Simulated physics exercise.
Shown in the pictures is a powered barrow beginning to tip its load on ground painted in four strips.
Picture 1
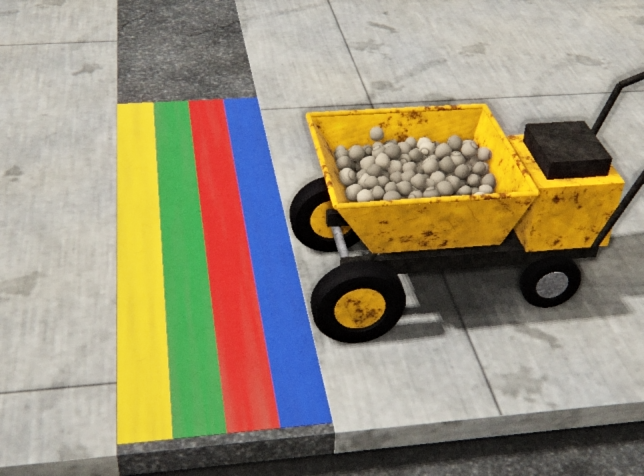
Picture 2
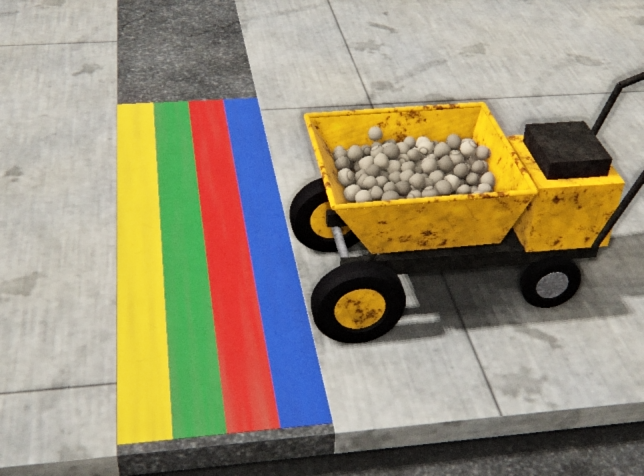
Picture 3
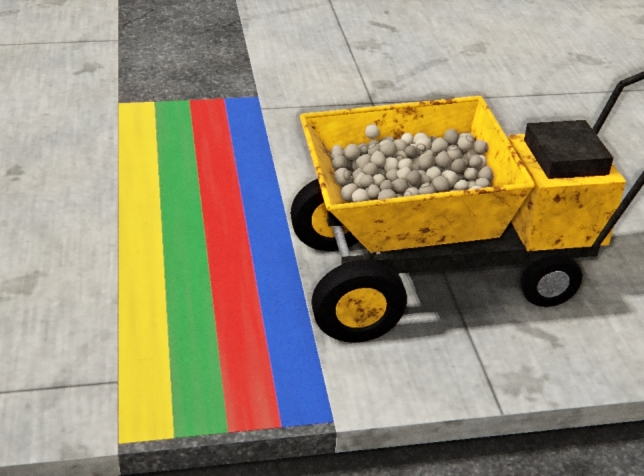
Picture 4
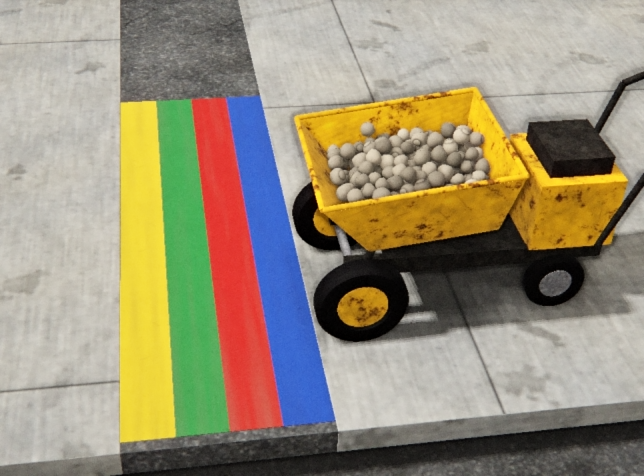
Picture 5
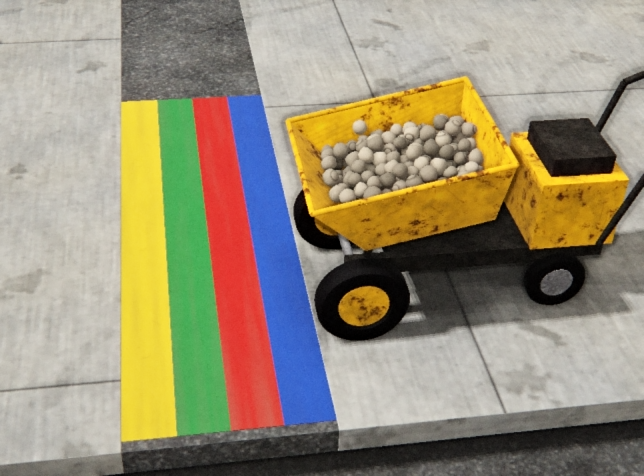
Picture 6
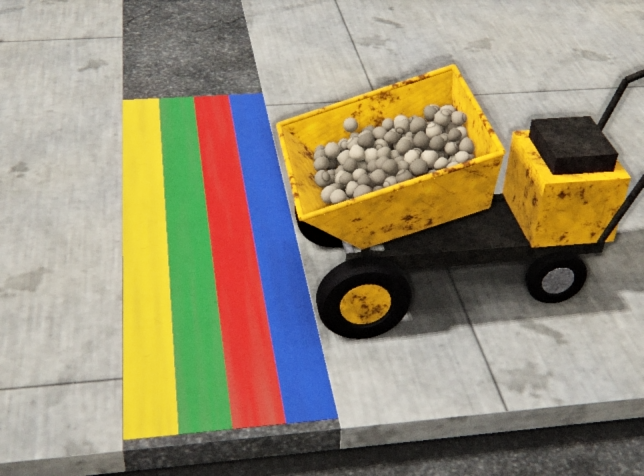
On pale paving beside four painted strips of yellow, green, red and blue, a rusty yellow barrow stands with a level skip full of rounded grey pebbles. The skip begins to tilt slowly toward the strips, its right end rising from the frame until it is clearly slanted down to the left, the pebbles still inside.
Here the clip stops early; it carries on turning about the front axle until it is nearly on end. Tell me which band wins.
I would say the green band.
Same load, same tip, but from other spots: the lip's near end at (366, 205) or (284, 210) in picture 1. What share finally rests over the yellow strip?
First spot 10 per cent, second spot 50 per cent.
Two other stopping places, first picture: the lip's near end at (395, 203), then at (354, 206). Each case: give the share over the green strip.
First try: Around 20 %; second try: Around 30 %.
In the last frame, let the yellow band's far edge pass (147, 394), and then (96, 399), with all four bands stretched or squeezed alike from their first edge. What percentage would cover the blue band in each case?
The first gives around 0 %, the second around 0 %.
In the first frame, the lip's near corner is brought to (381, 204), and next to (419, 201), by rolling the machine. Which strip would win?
The strip in red first, the blue one second.
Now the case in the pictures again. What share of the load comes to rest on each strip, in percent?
In per cent, approximately: Blue 0, red 20, green 40, yellow 25.
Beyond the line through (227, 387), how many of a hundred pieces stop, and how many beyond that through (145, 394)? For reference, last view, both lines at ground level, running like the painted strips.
First roughly 70 percent, then 20 percent.
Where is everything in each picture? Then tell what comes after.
In the first frame, lip of the skip near (336, 207), level; top of the load near (410, 169), river pebbles; blue strip near (297, 378); red strip near (247, 383); green strip near (196, 388); yellow strip near (143, 392).
In the second frame, lip of the skip near (334, 208), level; top of the load near (408, 169).
In the third frame, lip of the skip near (330, 208), tipped barely; top of the load near (426, 163).
In the fourth frame, lip of the skip near (323, 210), tipped a little; top of the load near (440, 155).
In the fifth frame, lip of the skip near (313, 214), tipped a little; top of the load near (447, 153).
In the sixth frame, lip of the skip near (302, 219), tipped clearly; top of the load near (444, 141); blue strip near (303, 374); red strip near (252, 378); green strip near (201, 383); yellow strip near (149, 388).
Shortly afterwards, skip tipped steeply; the whole lot in the skip.
Next, skip tipped steeply; all but a few in the skip; only a few over the green strip.
Some moments later, skip tipped right over; near half in the skip; only a few over the red strip; near a quarter over the green strip; near a quarter over the yellow strip; a little off the paint.
In the end, skip tipped right over; a little in the skip; none at all over the blue strip; near a quarter over the red strip; near a third over the green strip; near a quarter over the yellow strip; a little off the paint.
